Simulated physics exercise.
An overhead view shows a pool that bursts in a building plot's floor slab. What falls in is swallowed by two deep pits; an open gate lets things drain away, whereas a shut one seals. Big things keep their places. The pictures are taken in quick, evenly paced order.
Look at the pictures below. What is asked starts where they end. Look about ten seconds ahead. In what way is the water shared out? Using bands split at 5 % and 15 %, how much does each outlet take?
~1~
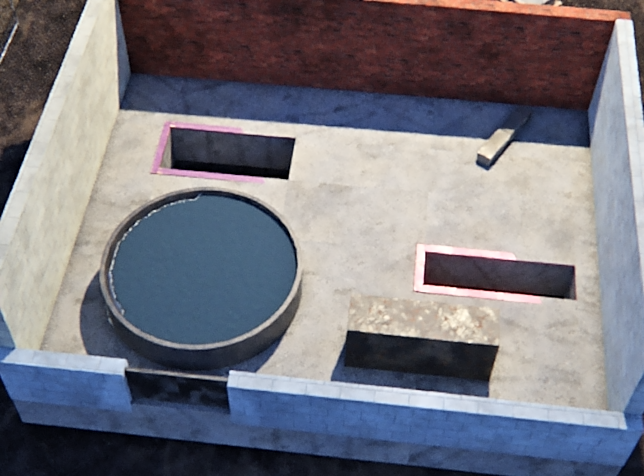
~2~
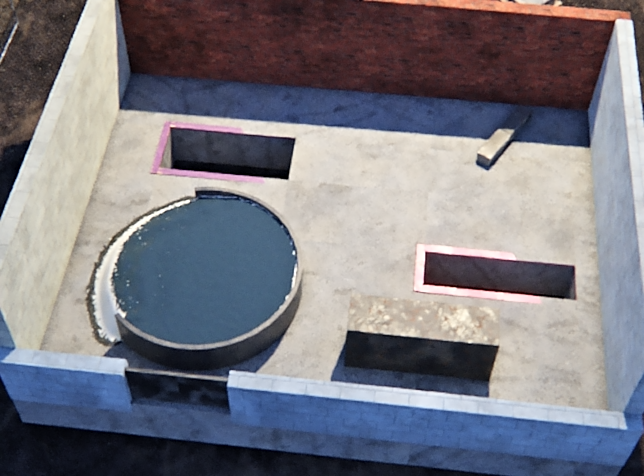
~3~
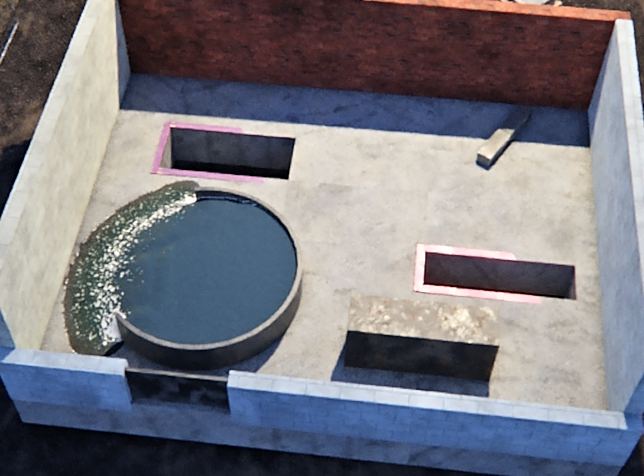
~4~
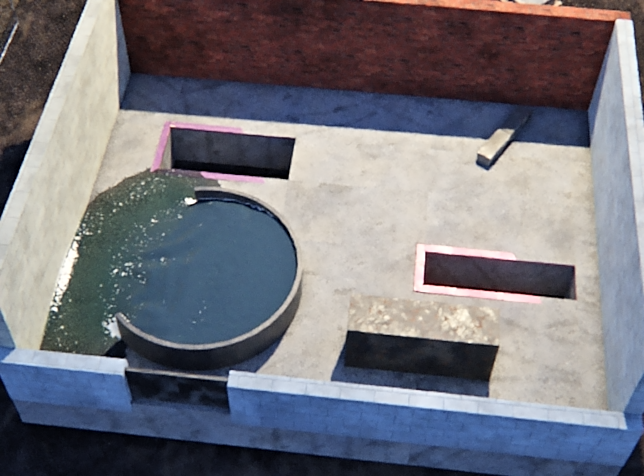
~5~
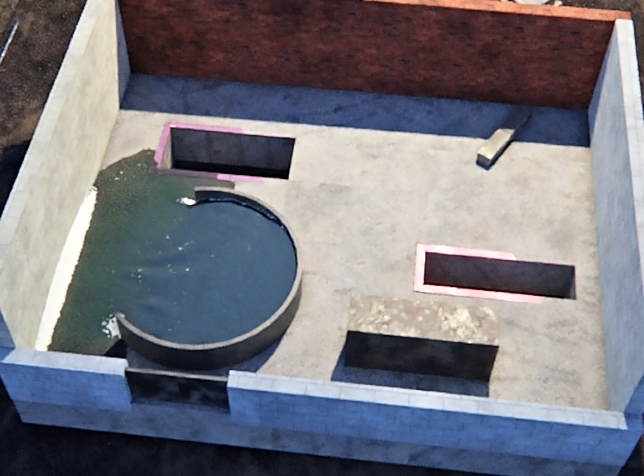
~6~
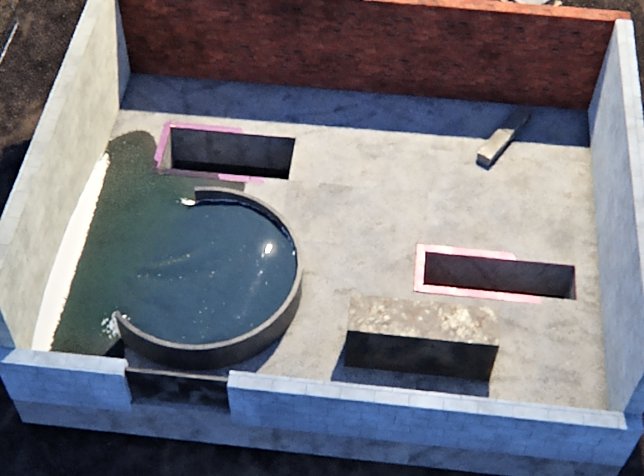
My prediction: The gate takes in a trifling amount - short of five per cent; the pink pit takes in a reasonable amount - five to fifteen per cent; the purple pit takes in a considerable amount - past fifteen per cent.
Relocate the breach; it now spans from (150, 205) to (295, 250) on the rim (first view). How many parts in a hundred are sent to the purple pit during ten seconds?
In percent, purple takes 60.
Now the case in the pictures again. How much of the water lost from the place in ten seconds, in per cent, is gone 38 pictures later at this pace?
Approximately 55 in a hundred, I think.
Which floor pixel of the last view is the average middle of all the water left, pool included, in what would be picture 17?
Close to pixel (150, 256).
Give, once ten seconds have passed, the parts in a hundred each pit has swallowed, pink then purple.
Roughly 6 percent first, and 36 percent second.
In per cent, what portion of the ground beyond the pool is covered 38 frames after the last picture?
My estimate is roughly 70 percent.
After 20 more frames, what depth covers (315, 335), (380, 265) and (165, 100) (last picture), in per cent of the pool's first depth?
Approx. values, in order: 2 %, 0 %, 40 %.
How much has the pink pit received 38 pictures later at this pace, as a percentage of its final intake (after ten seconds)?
I'd put it at 0 percent.
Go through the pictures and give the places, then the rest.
In the first picture, the round pool at (202, 266) is whole and still.
In the second picture, the front is at a hidden place, out from the gap at (120, 251).
In the third picture, water pours out at (121, 253) and has run to (90, 353).
In the fourth picture, the front is at a hidden place, out from the gap at (121, 254).
In the fifth picture, the front is at a hidden place, out from the gap at (121, 254).
In the sixth picture, the front is at (136, 136), out from the gap at (121, 254).
A moment on, water covers 15 % of the floor; the gate 0 %, the pink pit 0 %, the purple pit 2 %.
Next, water covers 20 % of the floor; the gate 0 %, the pink pit 0 %, the purple pit 3 %.
Then, water covers 40 % of the floor; the gate 0 %, the pink pit 0 %, the purple pit 10 %.
Later, water covers 70 % of the floor; the gate 0 %, the pink pit 0 %, the purple pit 23 %.
In the end, water covers 85 % of the floor; the gate 0 %, the pink pit 7 %, the purple pit 35 %.
